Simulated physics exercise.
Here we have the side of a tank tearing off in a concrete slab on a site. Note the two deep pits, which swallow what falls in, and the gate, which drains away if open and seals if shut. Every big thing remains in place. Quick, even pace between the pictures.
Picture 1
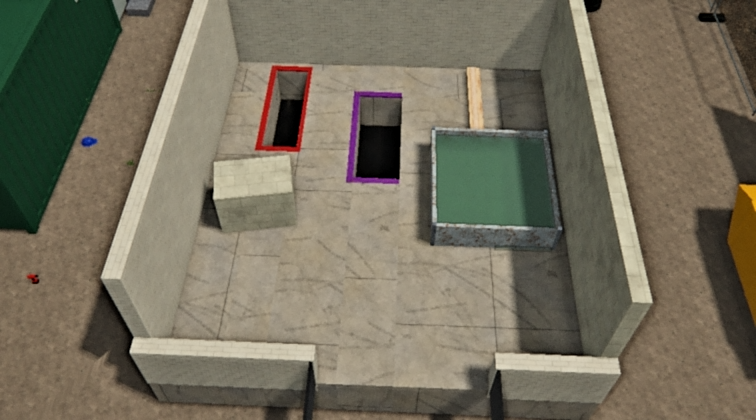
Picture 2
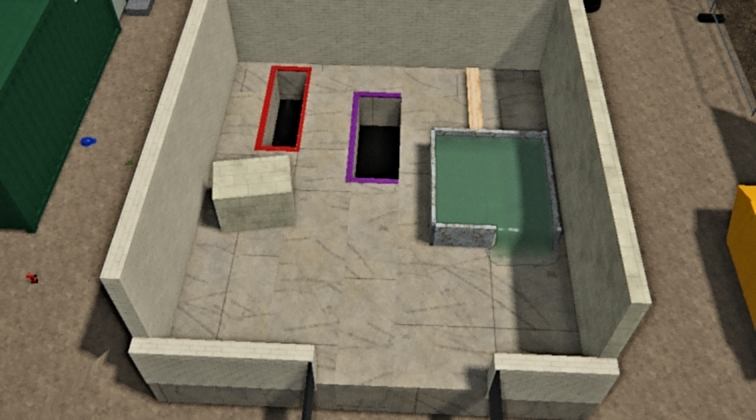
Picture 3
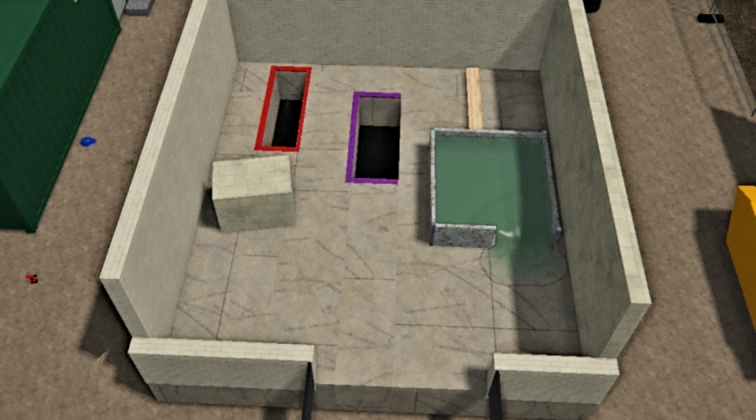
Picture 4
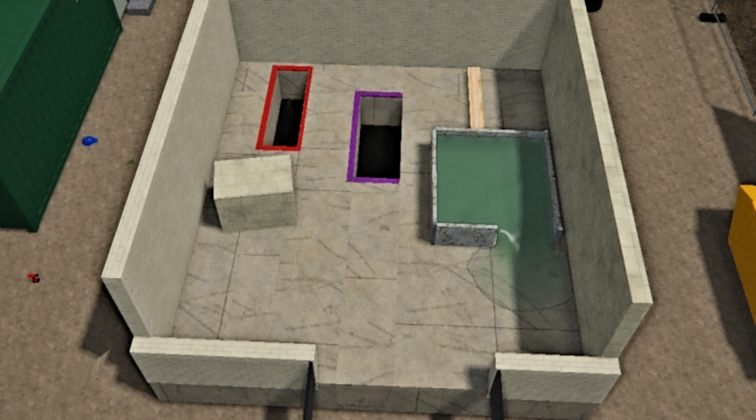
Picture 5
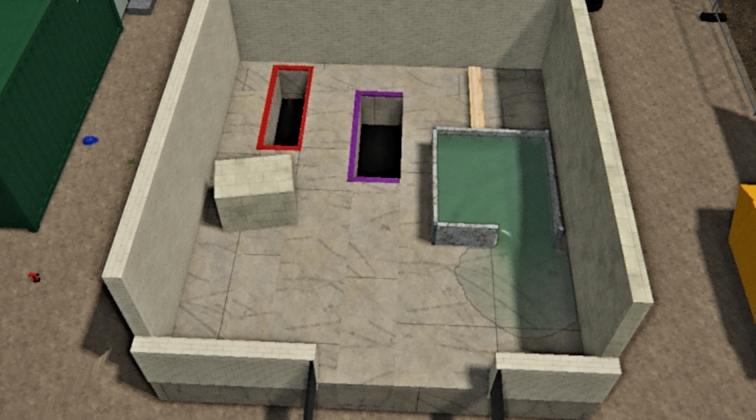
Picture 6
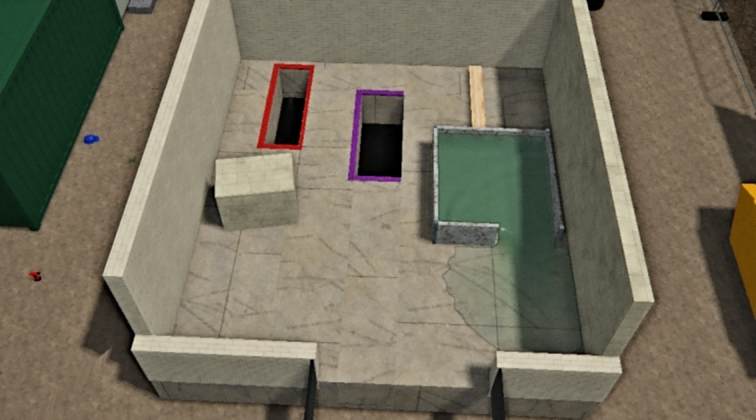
On a walled concrete slab with two rectangular pits, still green water fills a square tank at right; part of its front side opens, and water pours through the gap, spreading forward and sideways across the floor.
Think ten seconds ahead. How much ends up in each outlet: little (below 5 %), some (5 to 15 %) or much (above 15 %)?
Outlet by outlet: Gate - much, purple pit - little, red pit - little.
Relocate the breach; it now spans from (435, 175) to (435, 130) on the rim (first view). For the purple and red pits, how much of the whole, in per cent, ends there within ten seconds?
Purple 70 %, red 2 %.
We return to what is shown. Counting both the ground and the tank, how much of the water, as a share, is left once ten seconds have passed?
That works out to about 72 percent.
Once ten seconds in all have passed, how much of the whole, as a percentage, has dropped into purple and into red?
The first comes to roughly 0 percent, the second to roughly 2 percent.
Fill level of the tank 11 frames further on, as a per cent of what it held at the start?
I'd put it near 64 per cent.
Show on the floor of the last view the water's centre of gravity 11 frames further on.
Roughly (504, 237).
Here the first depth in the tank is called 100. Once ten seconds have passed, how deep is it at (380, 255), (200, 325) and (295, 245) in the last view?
Depths of roughly 2, 18 and 12 per cent.
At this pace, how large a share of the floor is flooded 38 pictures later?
Near 50 in a hundred.
A moment on, water covers 15 % of the floor; the gate 0 %, the purple pit 0 %, the red pit 0 %.
Next, water covers 15 % of the floor; the gate 2 %, the purple pit 0 %, the red pit 0 %.
Then, water covers 30 % of the floor; the gate 8 %, the purple pit 0 %, the red pit 0 %.
Later, water covers 50 % of the floor; the gate 17 %, the purple pit 0 %, the red pit 0 %.
In the end, water covers 60 % of the floor; the gate 27 %, the purple pit 0 %, the red pit 2 %.
